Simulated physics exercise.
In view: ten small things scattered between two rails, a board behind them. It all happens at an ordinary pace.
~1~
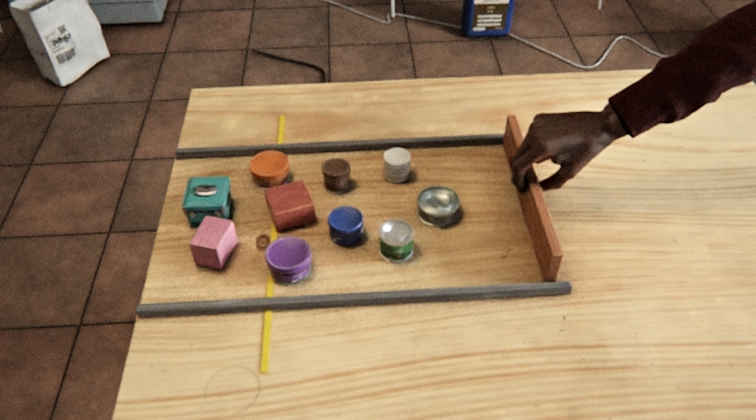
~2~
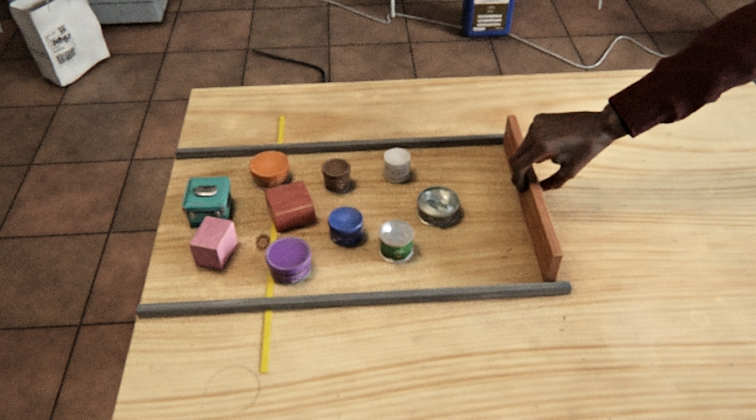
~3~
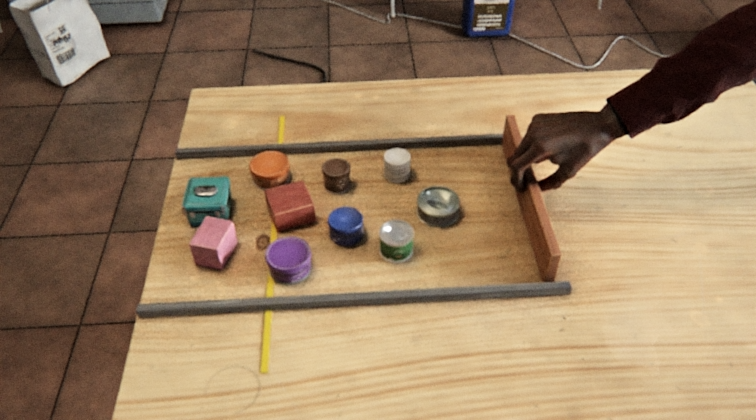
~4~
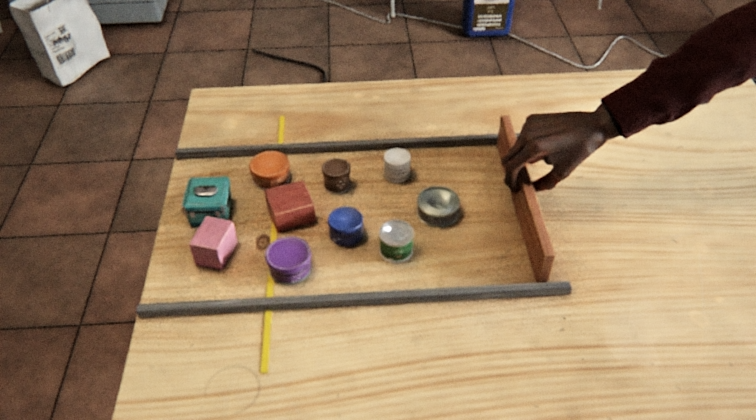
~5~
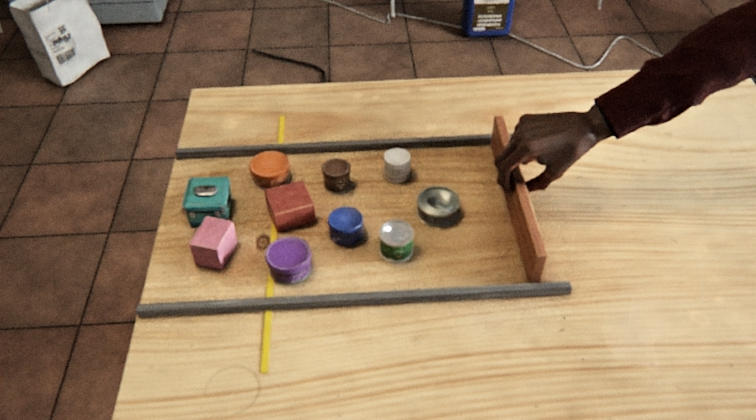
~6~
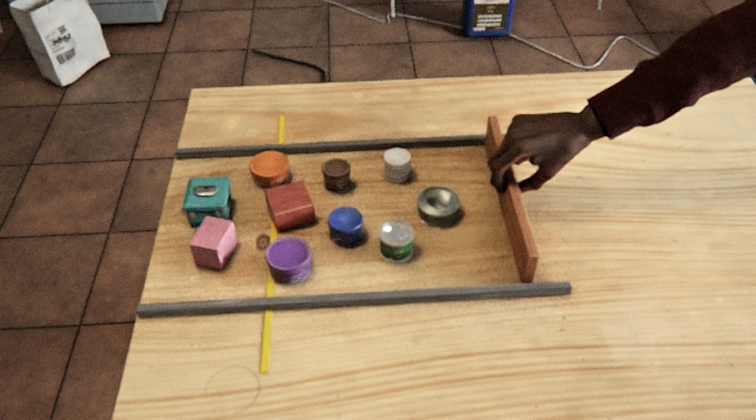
The clip shows a hand holding a reddish-brown board upright between two grey rails on a wooden table, sliding it slightly left toward ten small colourful containers and blocks, which stay still around a strip of yellow tape.
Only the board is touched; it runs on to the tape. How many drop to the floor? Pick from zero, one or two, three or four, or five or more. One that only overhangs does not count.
Here the number that fall off is zero.
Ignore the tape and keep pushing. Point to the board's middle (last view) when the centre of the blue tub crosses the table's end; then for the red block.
For the blue tub at (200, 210), for the red block at (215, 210).
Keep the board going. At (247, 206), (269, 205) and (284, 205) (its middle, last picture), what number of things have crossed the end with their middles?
It would be 1, 0 and 0.
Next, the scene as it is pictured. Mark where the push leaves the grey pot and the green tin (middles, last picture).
First (254, 214), then (254, 251).
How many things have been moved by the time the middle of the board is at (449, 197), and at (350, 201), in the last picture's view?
1 and 6.
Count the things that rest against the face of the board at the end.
It touches 4.
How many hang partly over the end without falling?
Overhanging: 1.
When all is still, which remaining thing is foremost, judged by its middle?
The turquoise case.
Early on, none off yet; turquoise case at rest near (209, 202); pink block at rest near (214, 243); orange tin at rest near (270, 171).
Finally, the number that fall off is zero.
